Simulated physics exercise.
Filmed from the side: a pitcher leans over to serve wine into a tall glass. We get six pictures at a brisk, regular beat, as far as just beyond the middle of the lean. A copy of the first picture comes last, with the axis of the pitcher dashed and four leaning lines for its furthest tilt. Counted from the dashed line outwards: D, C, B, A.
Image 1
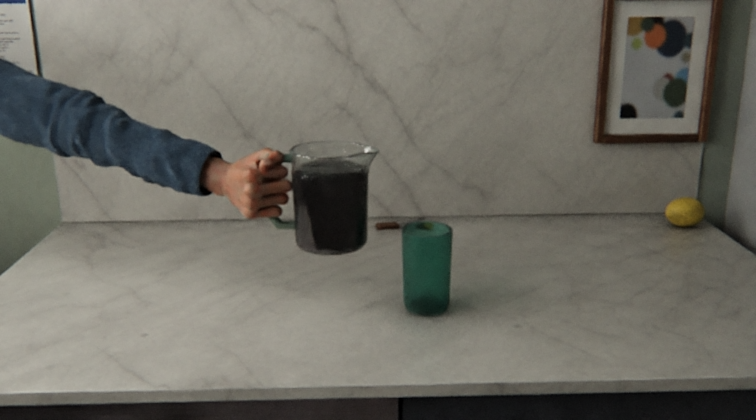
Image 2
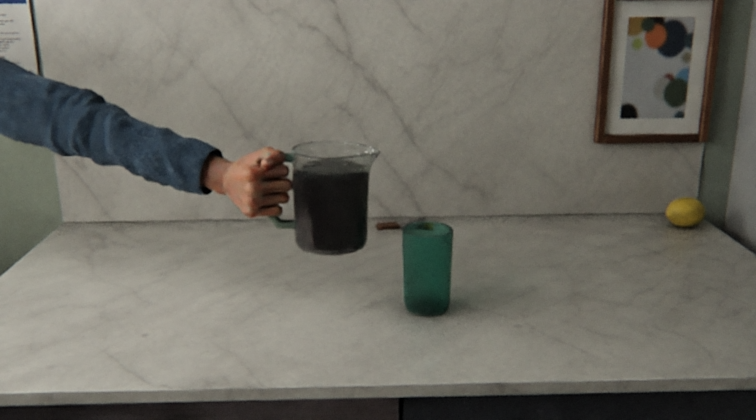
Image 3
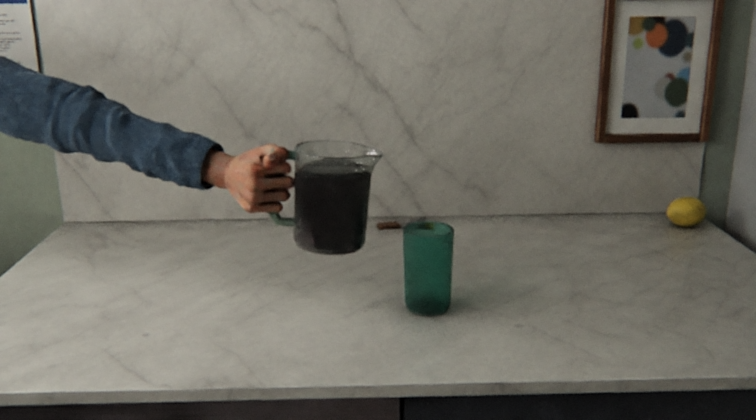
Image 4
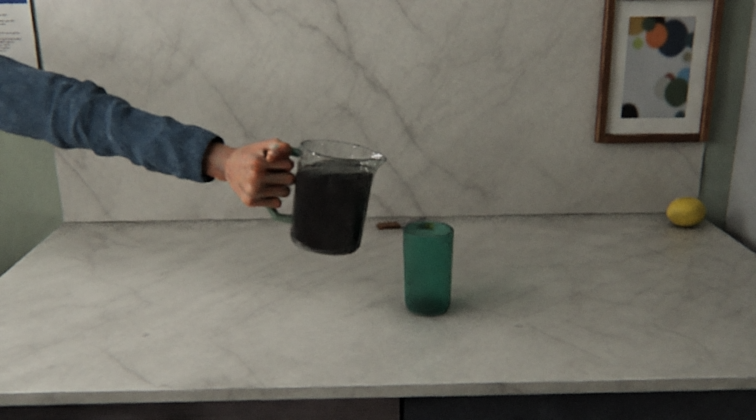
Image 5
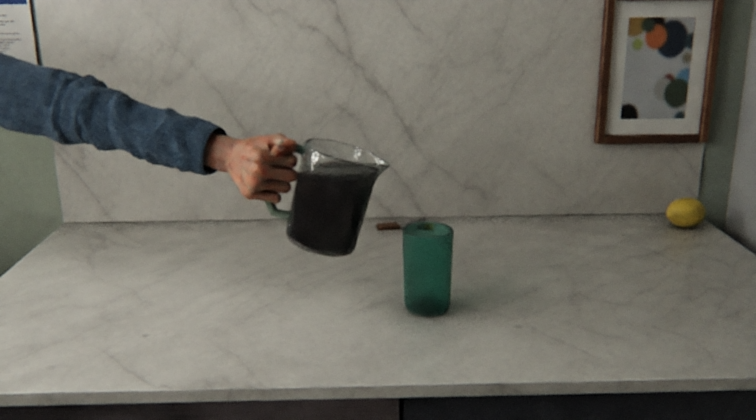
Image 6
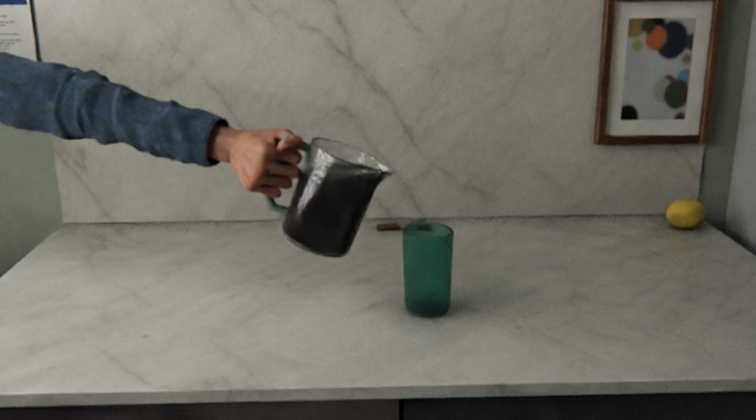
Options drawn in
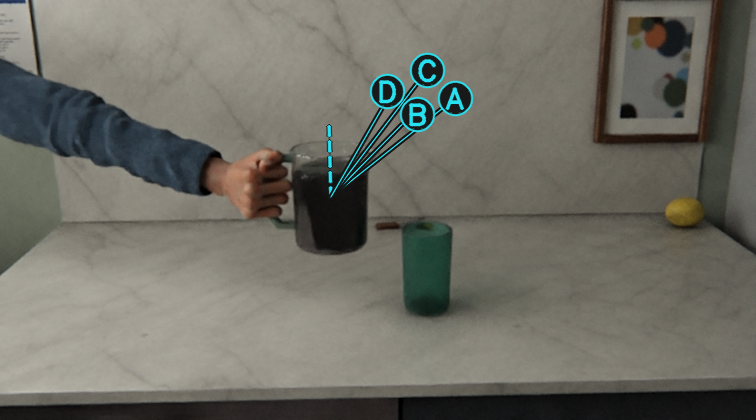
At first, a hand in a blue sleeve holds a glass pitcher of dark liquid upright, to the left of a tall green glass on a marble counter. The hand then slowly tilts the pitcher to the right, its spout dipping slightly toward the glass, with nothing poured.
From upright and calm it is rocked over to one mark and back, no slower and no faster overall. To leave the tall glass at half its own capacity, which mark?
The answer is mark A.
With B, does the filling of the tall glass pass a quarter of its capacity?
Yes.
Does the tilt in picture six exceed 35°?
No.
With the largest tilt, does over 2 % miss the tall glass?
No.
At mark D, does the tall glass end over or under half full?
Under half.
On the marked copy, A at (442, 108); B at (402, 124); C at (416, 83); D at (381, 108).
With A, the tall glass ends with about 49 % of what it can hold.
With B, the tall glass ends with about 32 % of what it can hold.
With C, the tall glass ends with about 18 % of what it can hold.
With D, the tall glass ends with about 7 % of what it can hold.
